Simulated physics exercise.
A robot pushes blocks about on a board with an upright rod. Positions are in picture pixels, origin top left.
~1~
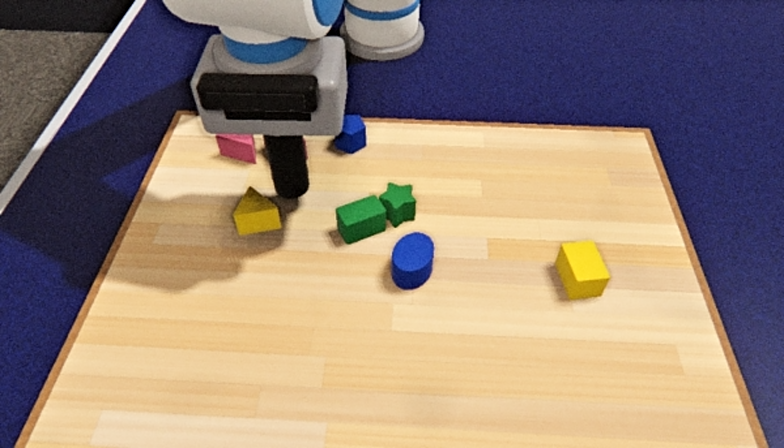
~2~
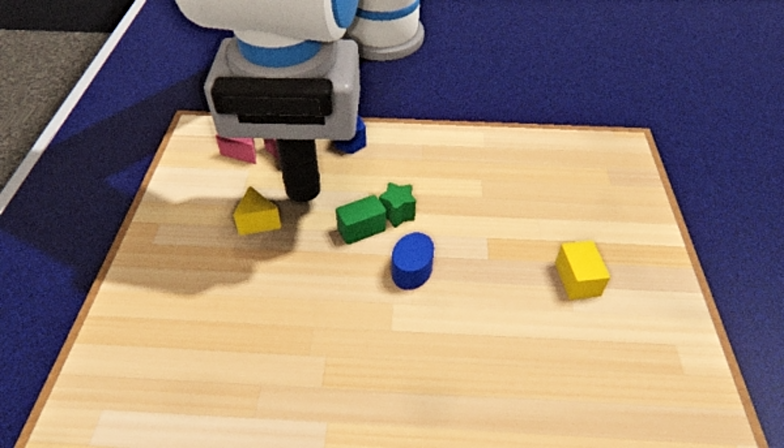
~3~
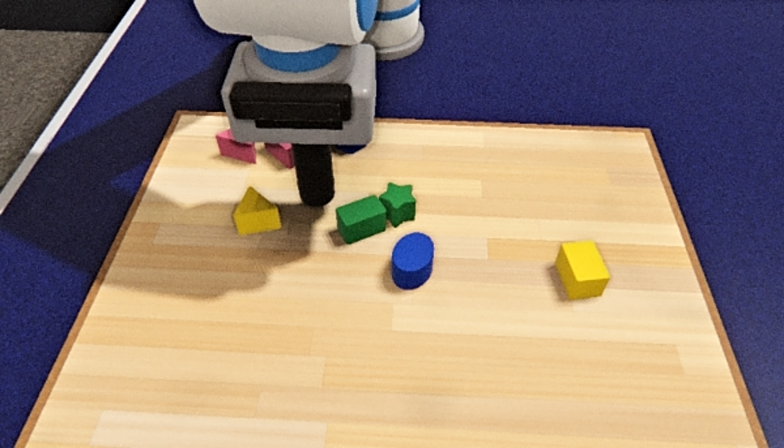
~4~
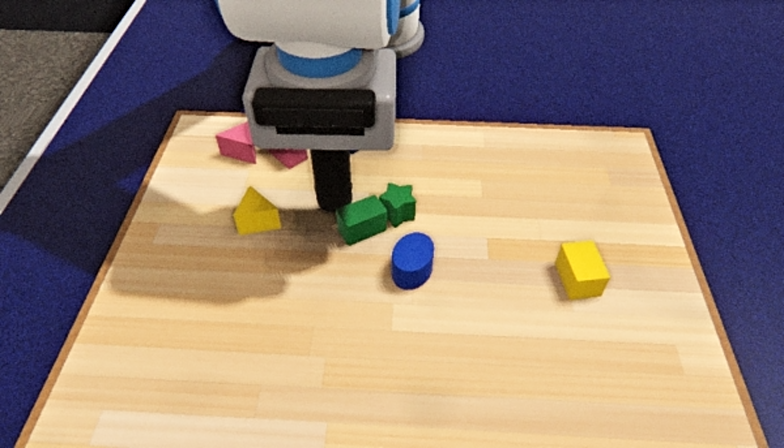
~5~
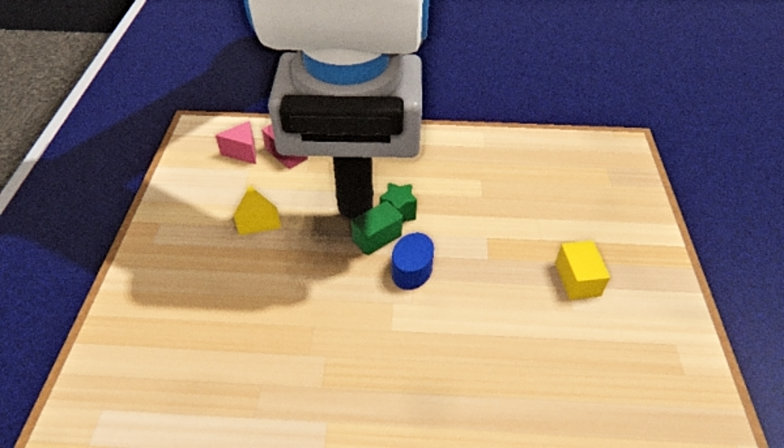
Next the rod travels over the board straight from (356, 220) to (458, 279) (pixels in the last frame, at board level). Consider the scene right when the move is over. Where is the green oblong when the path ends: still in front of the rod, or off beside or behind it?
Held in front.
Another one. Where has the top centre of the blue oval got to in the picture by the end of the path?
Its top centre is at about (473, 320).
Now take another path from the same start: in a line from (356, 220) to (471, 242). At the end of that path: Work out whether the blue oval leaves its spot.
That one moves away.
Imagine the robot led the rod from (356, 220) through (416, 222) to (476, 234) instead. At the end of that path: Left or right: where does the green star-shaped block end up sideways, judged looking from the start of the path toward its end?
Goes left.
The first path, step by step. One third of the way, rod (388, 226); green oblong (412, 238); green star-shaped block (408, 196), turned 40° anticlockwise; blue oval (429, 264).
Two thirds of the way, rod (423, 246); green oblong (446, 261); green star-shaped block (408, 196), turned 40° anticlockwise; blue oval (454, 292), turned 30° clockwise.
At the end, rod (460, 266); yellow triangular piece still; green oblong (482, 288), turned 35° clockwise; green star-shaped block (408, 196), turned 40° anticlockwise; blue oval (473, 320), turned 55° clockwise.
